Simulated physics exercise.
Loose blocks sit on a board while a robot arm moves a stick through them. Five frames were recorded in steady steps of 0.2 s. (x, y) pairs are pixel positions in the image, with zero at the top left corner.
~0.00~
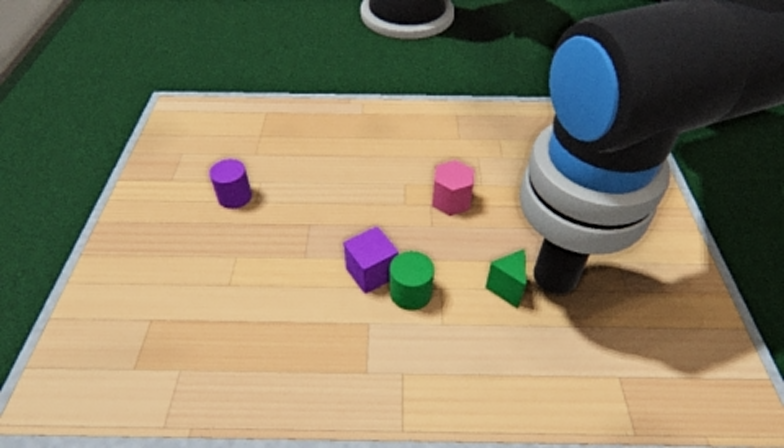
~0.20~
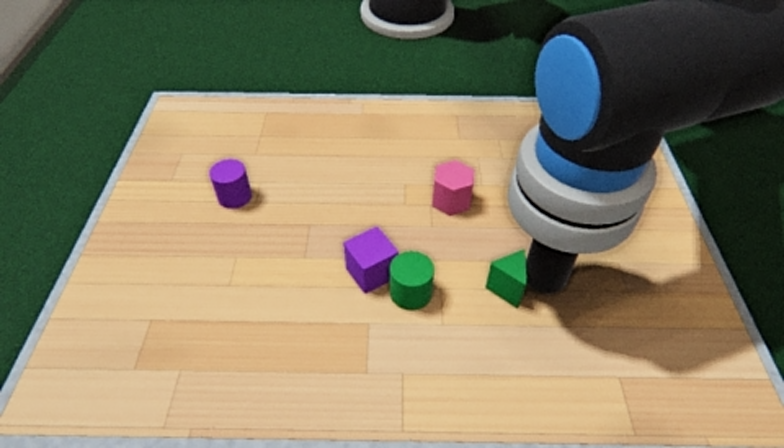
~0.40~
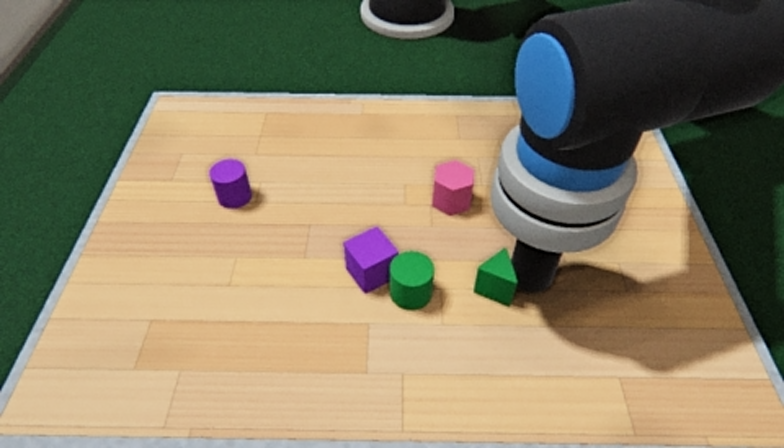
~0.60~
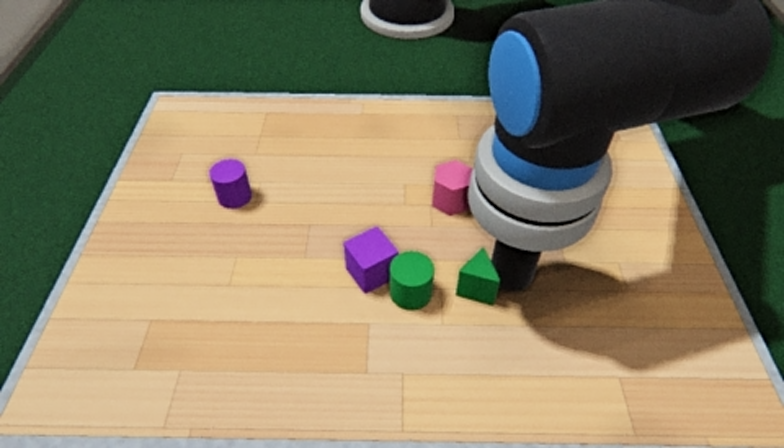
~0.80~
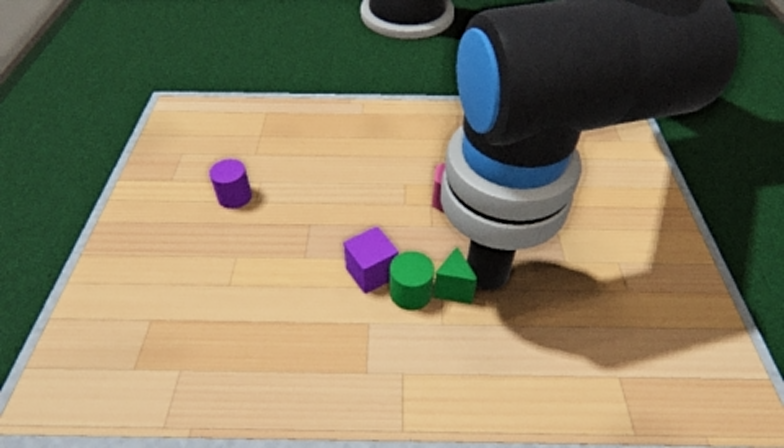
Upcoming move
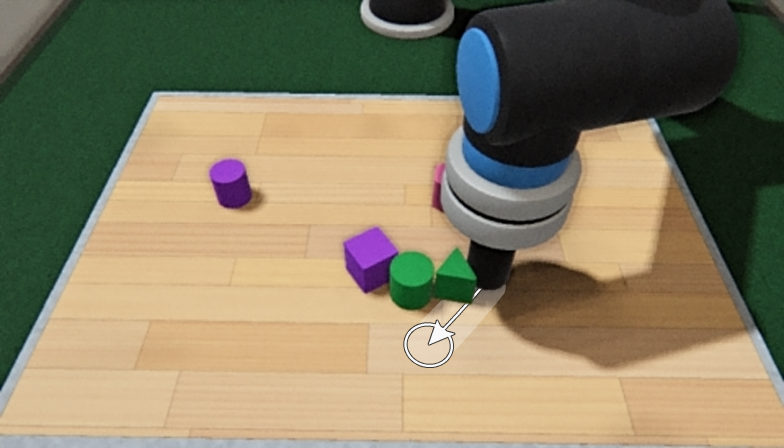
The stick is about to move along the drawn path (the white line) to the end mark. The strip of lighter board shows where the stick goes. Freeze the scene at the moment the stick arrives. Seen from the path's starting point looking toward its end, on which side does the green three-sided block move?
Measured against the direction from start to end, the green three-sided block shifts toward the right-hand side.
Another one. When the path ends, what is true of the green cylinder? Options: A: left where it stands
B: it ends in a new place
B (it ends in a new place)
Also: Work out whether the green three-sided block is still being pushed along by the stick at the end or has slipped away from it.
Beside or behind.
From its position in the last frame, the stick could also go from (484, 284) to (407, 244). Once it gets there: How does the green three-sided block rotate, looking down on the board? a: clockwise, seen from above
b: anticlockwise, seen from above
My pick is b.
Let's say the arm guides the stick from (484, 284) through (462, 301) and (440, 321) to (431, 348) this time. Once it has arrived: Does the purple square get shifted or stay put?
The block stays on its spot.
Drawn move, in a line from (484, 284) to (429, 345).
The first path, step by step. Halfway along, stick at (460, 304); green cylinder at (401, 272); green three-sided block at (427, 294), turned 15° clockwise.
At the end, stick at (430, 335); purple square still; green cylinder at (401, 272); green three-sided block at (398, 305), turned 50° clockwise.
